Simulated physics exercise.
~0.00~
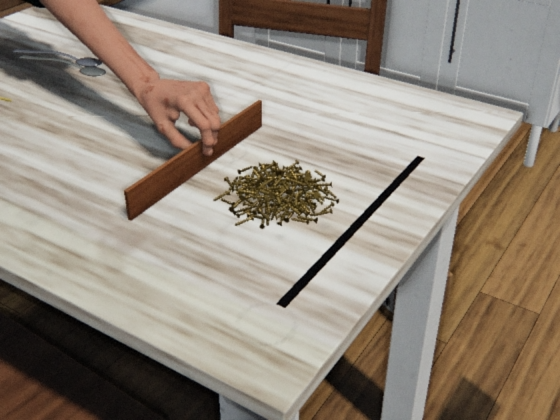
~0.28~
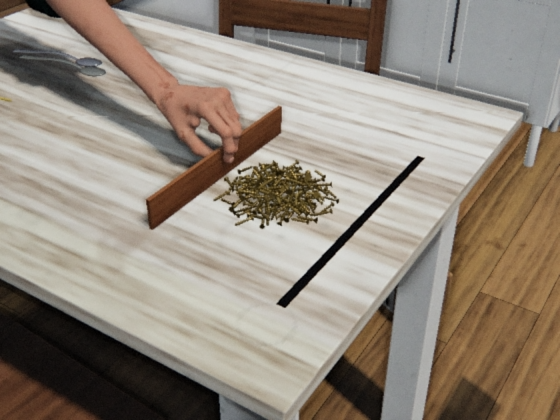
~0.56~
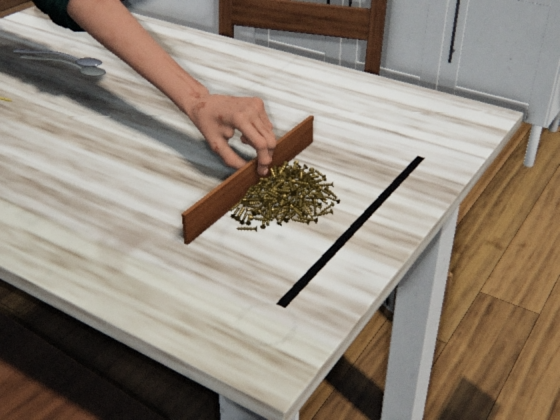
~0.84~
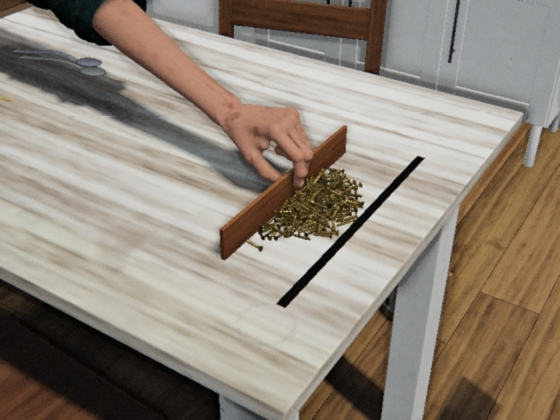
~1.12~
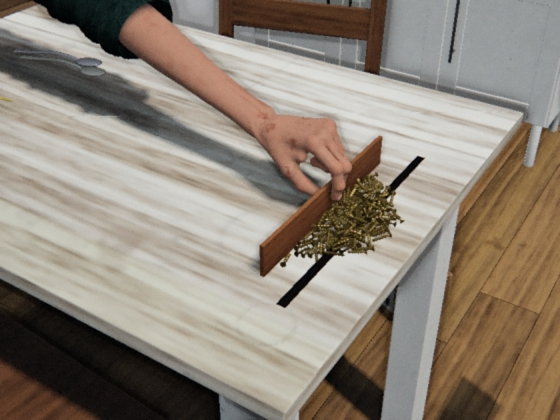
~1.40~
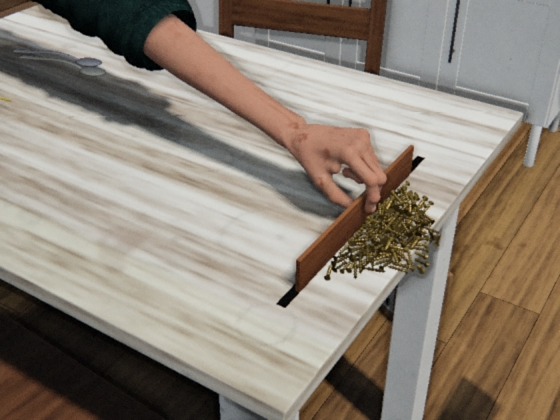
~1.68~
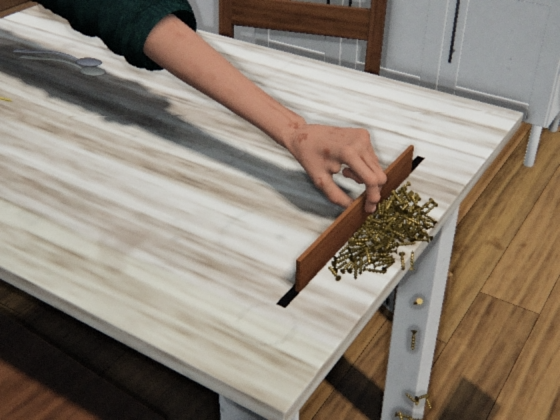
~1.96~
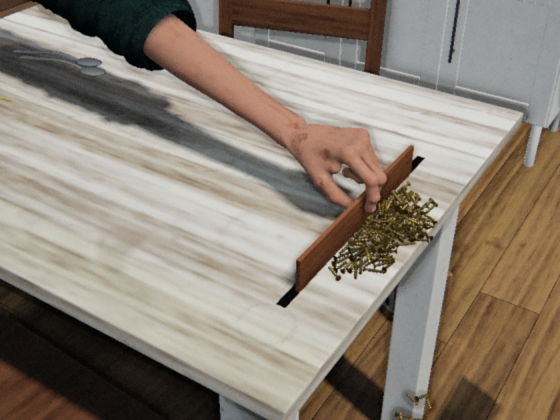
On a table, a hand pushes small brass screws rightward with wood, spilling a few off.
